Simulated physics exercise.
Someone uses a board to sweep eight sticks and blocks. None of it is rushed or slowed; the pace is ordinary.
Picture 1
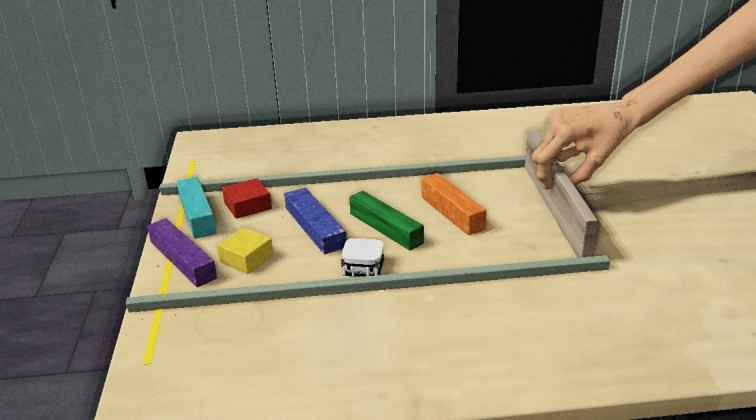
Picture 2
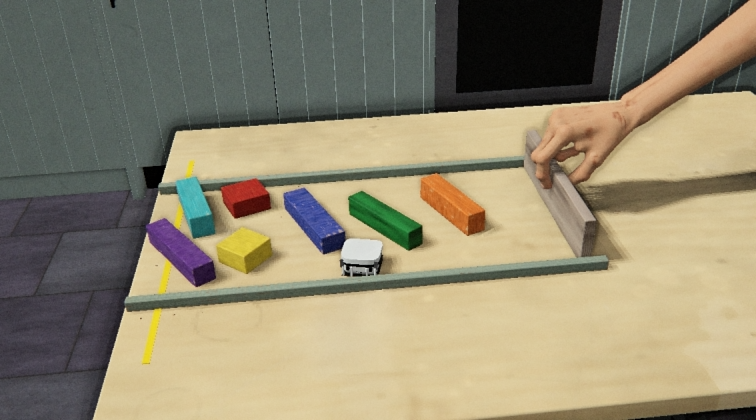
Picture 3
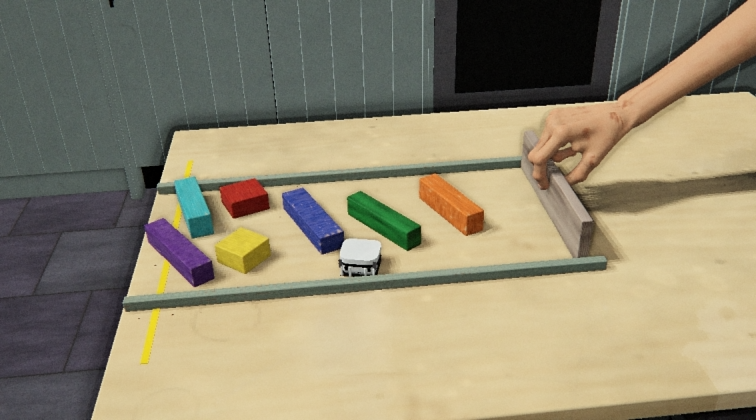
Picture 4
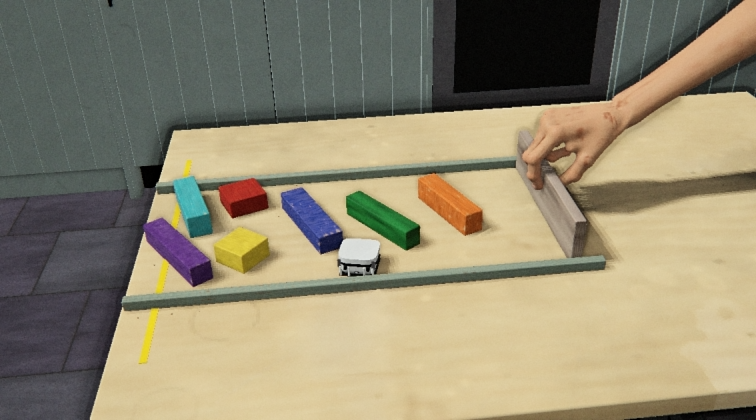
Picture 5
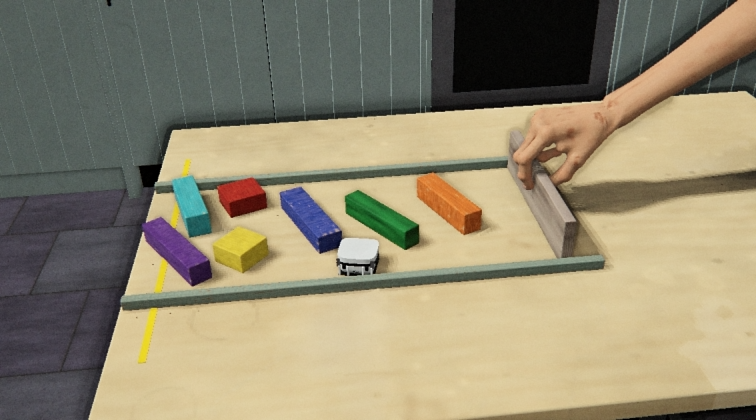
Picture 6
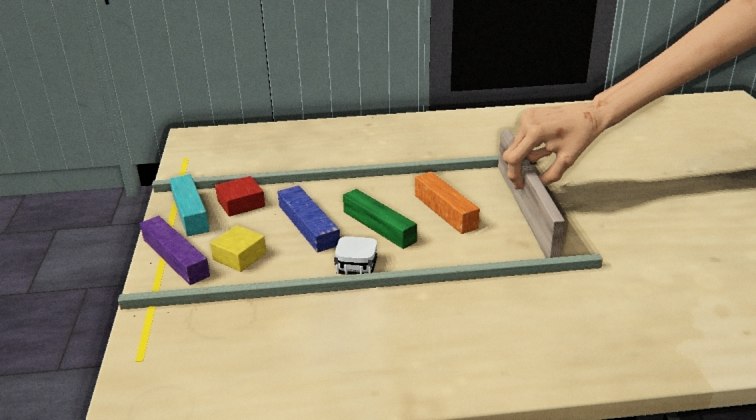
A hand slid an upright wooden board a short way left between two rails on a table, while the colourful blocks and small white object ahead of it stayed put, still untouched.
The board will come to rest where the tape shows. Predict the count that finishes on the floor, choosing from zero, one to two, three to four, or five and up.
The table loses at least five pieces.
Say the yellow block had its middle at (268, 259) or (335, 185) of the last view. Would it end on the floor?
Trial 1: Over the edge; trial 2: Still up.
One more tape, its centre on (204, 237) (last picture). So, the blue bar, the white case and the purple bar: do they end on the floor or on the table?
In this case the blue bar does not drop; next, the white case does not drop; last, the purple bar drops.
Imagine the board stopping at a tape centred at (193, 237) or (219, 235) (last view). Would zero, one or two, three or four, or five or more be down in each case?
Going one tape after another, I'd say three to four for the first and 3 or 4 for the second.
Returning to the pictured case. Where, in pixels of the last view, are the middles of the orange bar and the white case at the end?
In the last picture, roughly (157, 224) and (137, 282).
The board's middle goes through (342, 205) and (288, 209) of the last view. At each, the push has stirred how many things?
Tally: 4; 8.
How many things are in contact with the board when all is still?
That makes 2.
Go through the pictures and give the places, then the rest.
In the first frame, purple bar (181, 251); turquoise bar (196, 207); red block (247, 198); board (557, 191); tape (175, 242).
In the second frame, turquoise bar (195, 206); blue bar (313, 219).
In the third frame, red block (245, 198); board (553, 191).
In the fourth frame, purple bar (177, 250); green stick (382, 220).
In the fifth frame, turquoise bar (191, 205); orange bar (448, 203).
In the sixth frame, purple bar (174, 249); turquoise bar (189, 204); red block (240, 195); board (528, 191); tape (167, 239).
Soon after, none off yet; purple bar at rest near (174, 249); turquoise bar at rest near (189, 204); red block at rest near (240, 195).
After that, none off yet; purple bar at rest near (174, 249); turquoise bar at rest near (189, 204); red block moving near (237, 195).
And then, two off so far; purple bar on its side near (106, 306); turquoise bar on its side near (119, 265); red block displaced well along near (156, 197).
In the end, the number that fall off is five or more; gone, green stick, blue bar, yellow block, red block, turquoise bar and purple bar.
